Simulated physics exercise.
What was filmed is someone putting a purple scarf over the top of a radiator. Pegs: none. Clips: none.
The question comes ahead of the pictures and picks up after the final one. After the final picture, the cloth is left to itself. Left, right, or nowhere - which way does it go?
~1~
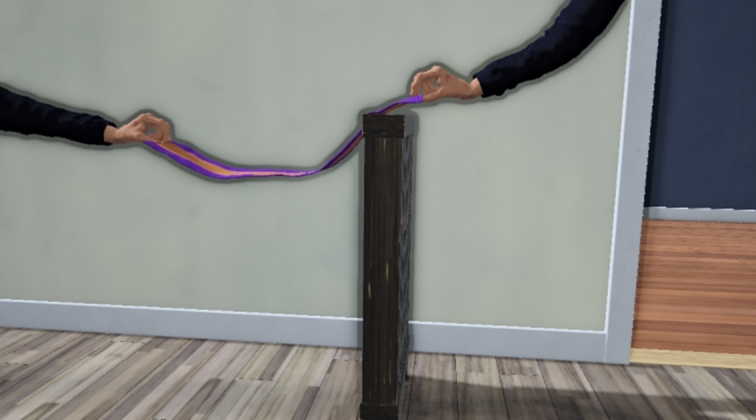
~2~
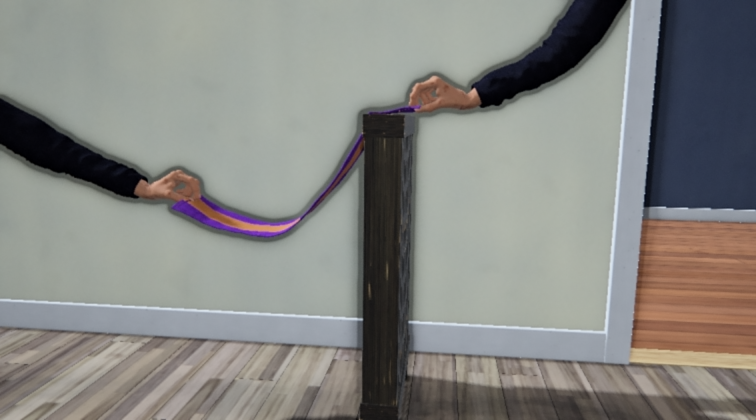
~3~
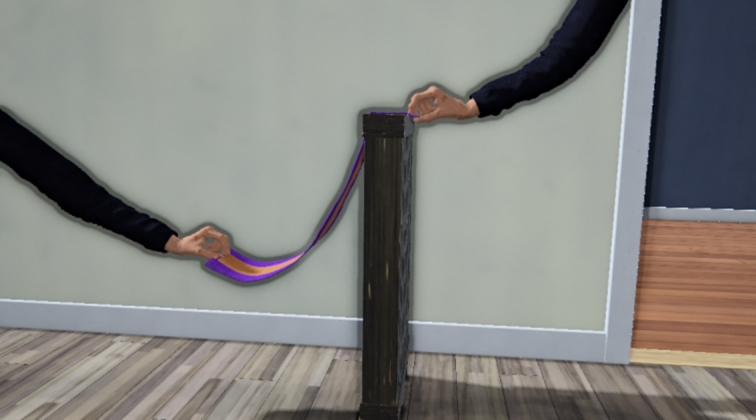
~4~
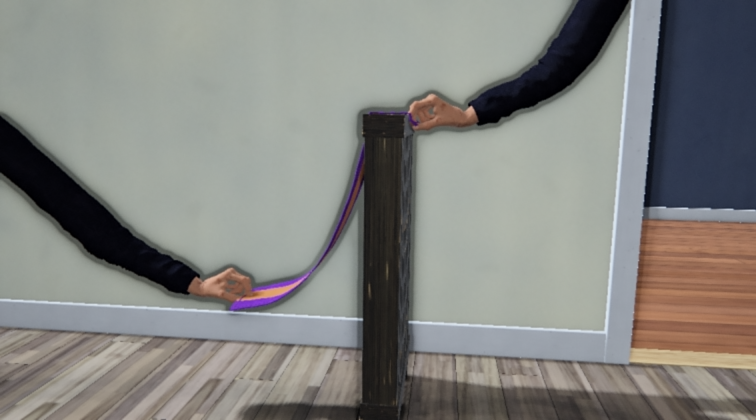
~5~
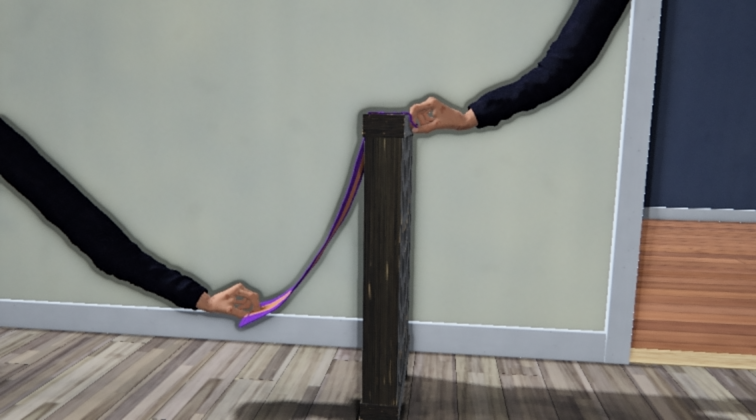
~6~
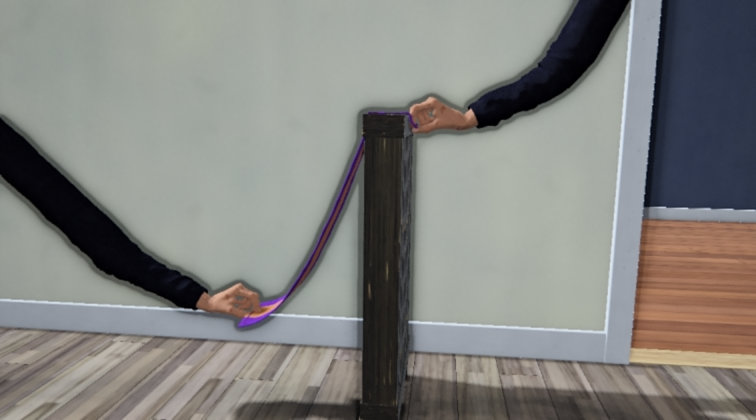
Left.
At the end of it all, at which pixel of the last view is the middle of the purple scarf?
(337, 403).
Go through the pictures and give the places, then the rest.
Left end (147, 144); right end (417, 102); top of the radiator (383, 119), in the first picture.
Left end (176, 210); right end (414, 108), in the second picture.
Left end (209, 267); right end (413, 116); top of the radiator (383, 119), in the third picture.
Left end (234, 310); right end (412, 122), in the fourth picture.
Left end (244, 326); right end (412, 124), in the fifth picture.
Left end (243, 326); right end (412, 124); far more of it on the left, in the sixth picture.
Then, 0.28 s later than the last view, scarf clear of the top and falling near (336, 274).
Then, 0.52 s later than the last view, scarf in a heap on the floor near (336, 398).
Finally, scarf in a heap on the floor near (337, 403). The purple scarf drops leftwards.
